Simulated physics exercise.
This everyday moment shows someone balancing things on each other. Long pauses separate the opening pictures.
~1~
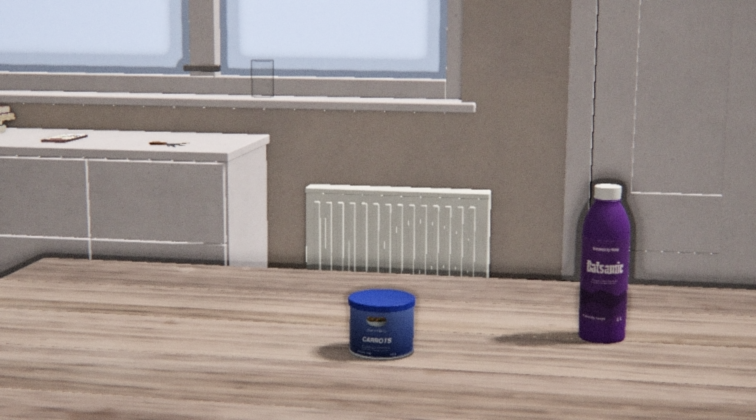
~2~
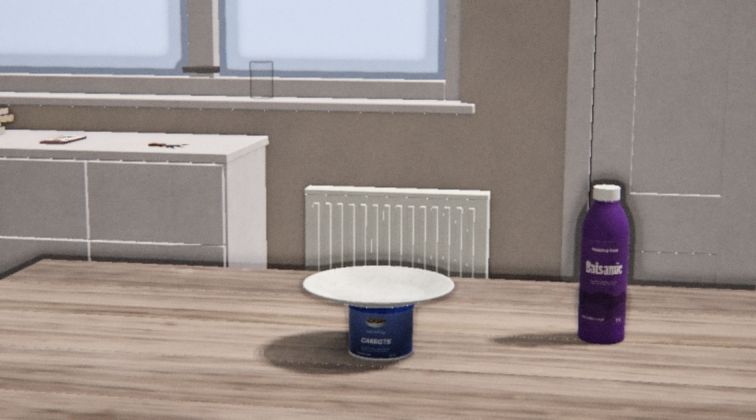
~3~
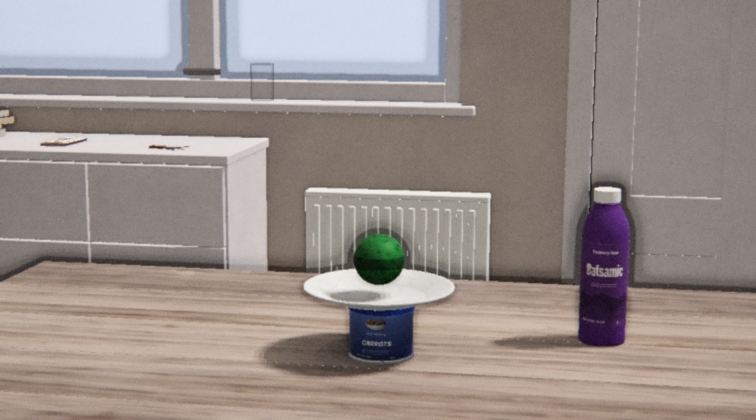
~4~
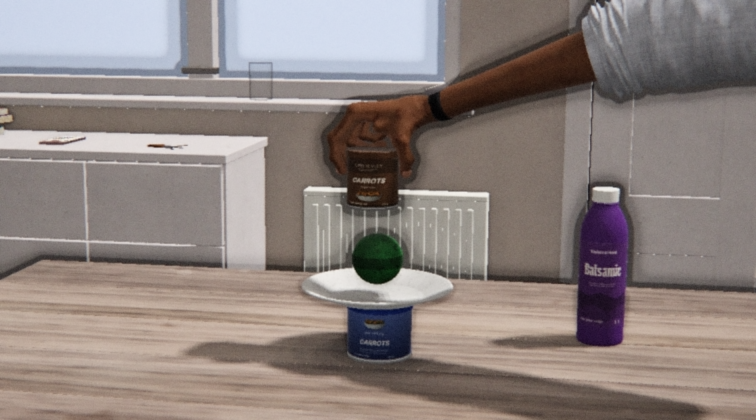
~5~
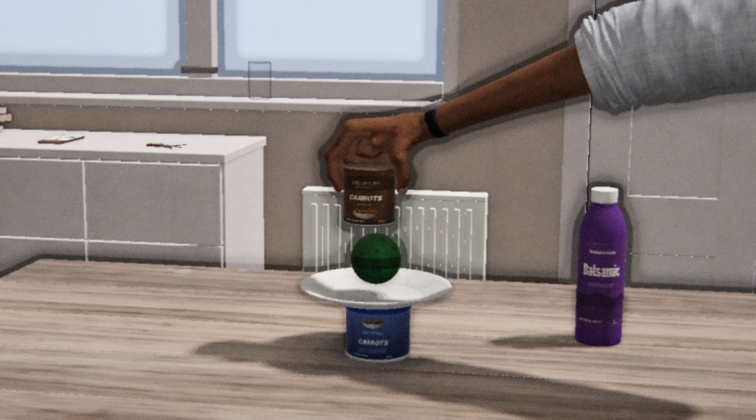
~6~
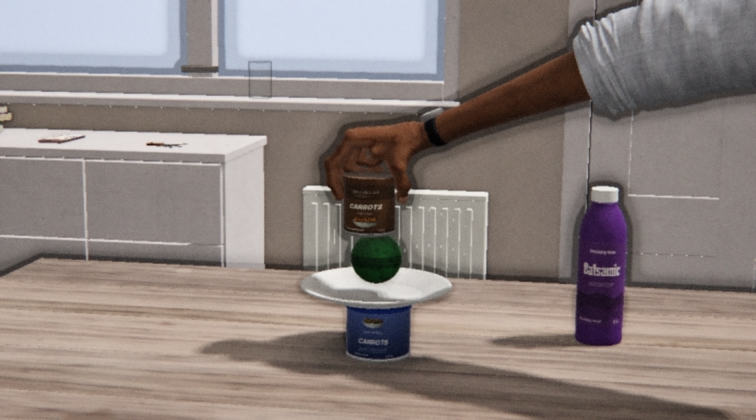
Hand lowering a brown tin onto a green ball on a white plate atop a blue tin, beside a purple bottle.
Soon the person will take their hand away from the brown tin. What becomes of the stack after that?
The stack topples over.
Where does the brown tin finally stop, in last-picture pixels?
The object winds up at approximately (216, 314).
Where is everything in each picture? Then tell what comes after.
In the first picture, the last thing is not in view yet; purple bottle (605, 263).
In the second picture, the last thing is not in view yet; white plate (378, 290).
In the third picture, the last thing is not in view yet; purple bottle (604, 266).
In the fourth picture, on its way; brown tin (373, 178); white plate (377, 291).
In the fifth picture, on its way; brown tin (369, 195); purple bottle (601, 266).
In the sixth picture, set down, still held; brown tin (370, 203); white plate (376, 290).
Then, 0.40 s after the last picture, brown tin now fallen; green ball rolled a little.
Then, 0.50 s after the last picture, white plate tipped 5° from how it was; green ball rolled a little.
Then, 0.60 s after the last picture, green ball rolled a little.
Then, 0.70 s after the last picture, as before.
At rest, fallen, brown tin; the other 4 in place. Seen from the same camera at the end, brown tin near (216, 313). The pile gives way.
